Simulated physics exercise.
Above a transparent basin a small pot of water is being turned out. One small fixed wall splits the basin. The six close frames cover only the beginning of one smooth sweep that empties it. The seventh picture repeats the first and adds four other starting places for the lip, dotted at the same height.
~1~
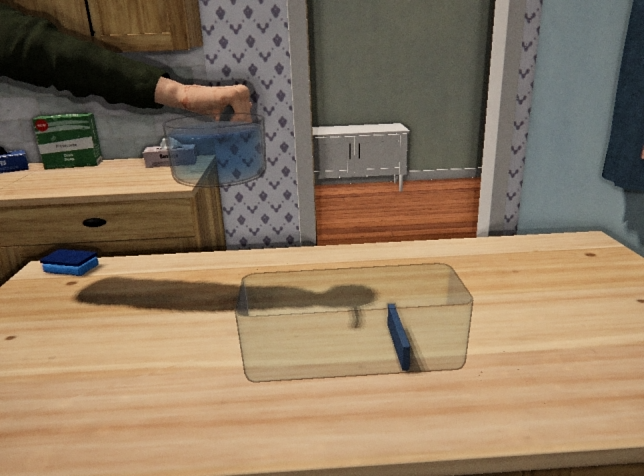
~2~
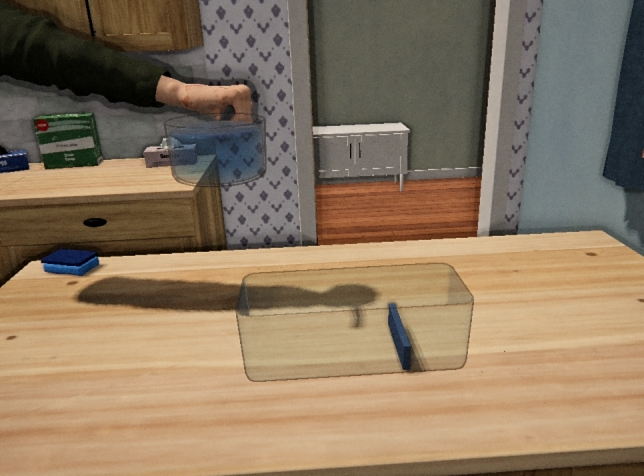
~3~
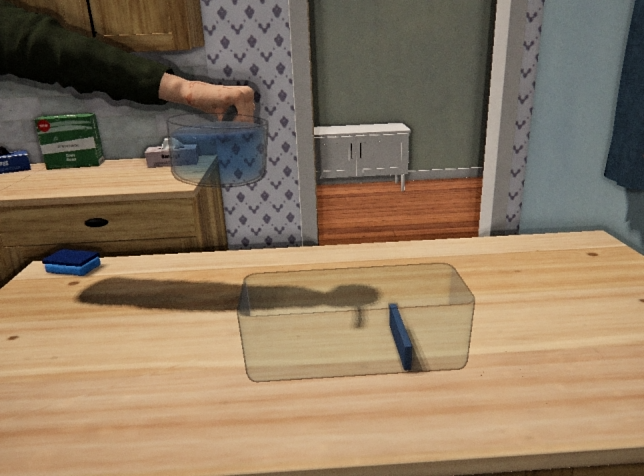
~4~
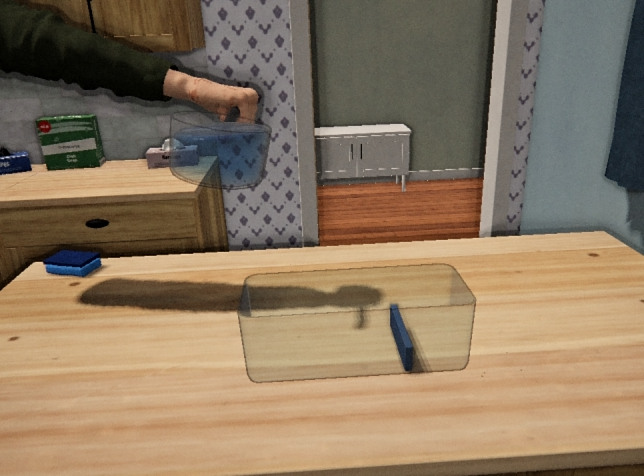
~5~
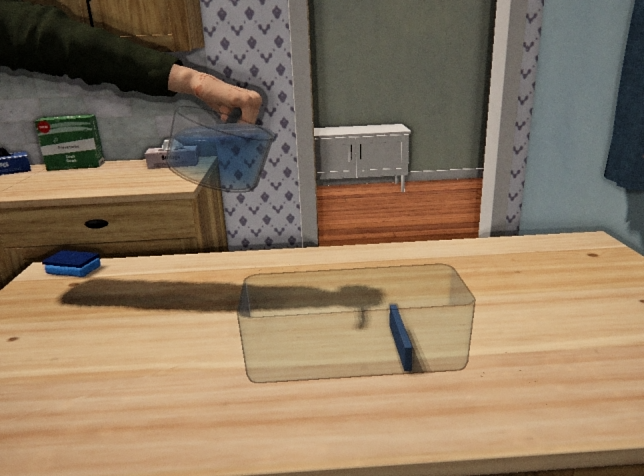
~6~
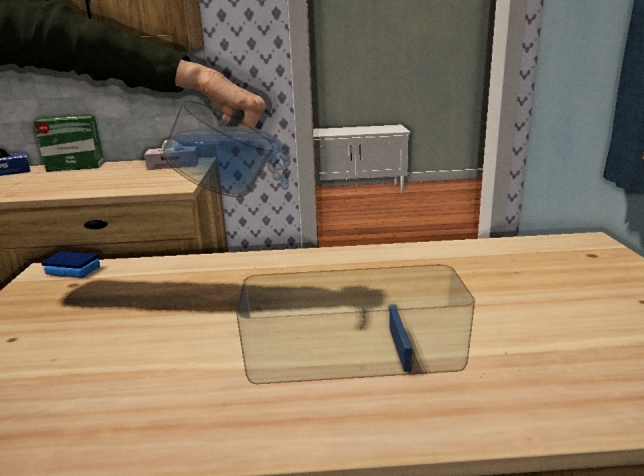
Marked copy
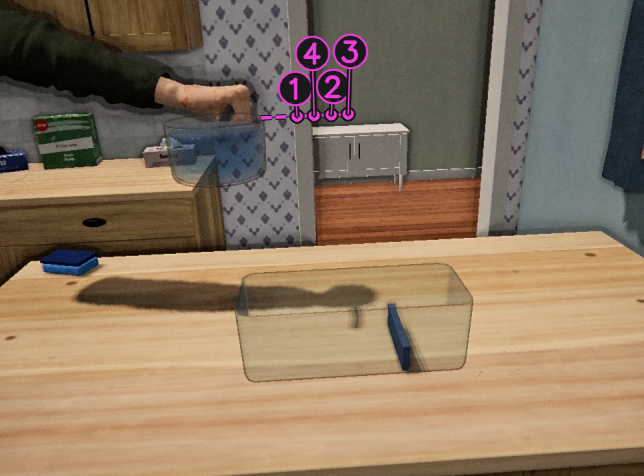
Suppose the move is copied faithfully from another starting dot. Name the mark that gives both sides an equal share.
The answer is spot 2.
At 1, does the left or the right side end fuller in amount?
The left one.
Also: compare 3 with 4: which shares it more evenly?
3 it is.
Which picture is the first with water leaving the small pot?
Picture 5.
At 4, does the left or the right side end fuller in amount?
The left side.
On the marked copy, 1 at (297, 116); 2 at (331, 114); 3 at (348, 114); 4 at (314, 115).
Choosing 1, about 92 % ends left of the wall and 6 % right of it.
Choosing 2, about 50 % ends left of the wall and 49 % right of it.
Choosing 3, about 36 % ends left of the wall and 62 % right of it.
Choosing 4, about 77 % ends left of the wall and 21 % right of it.
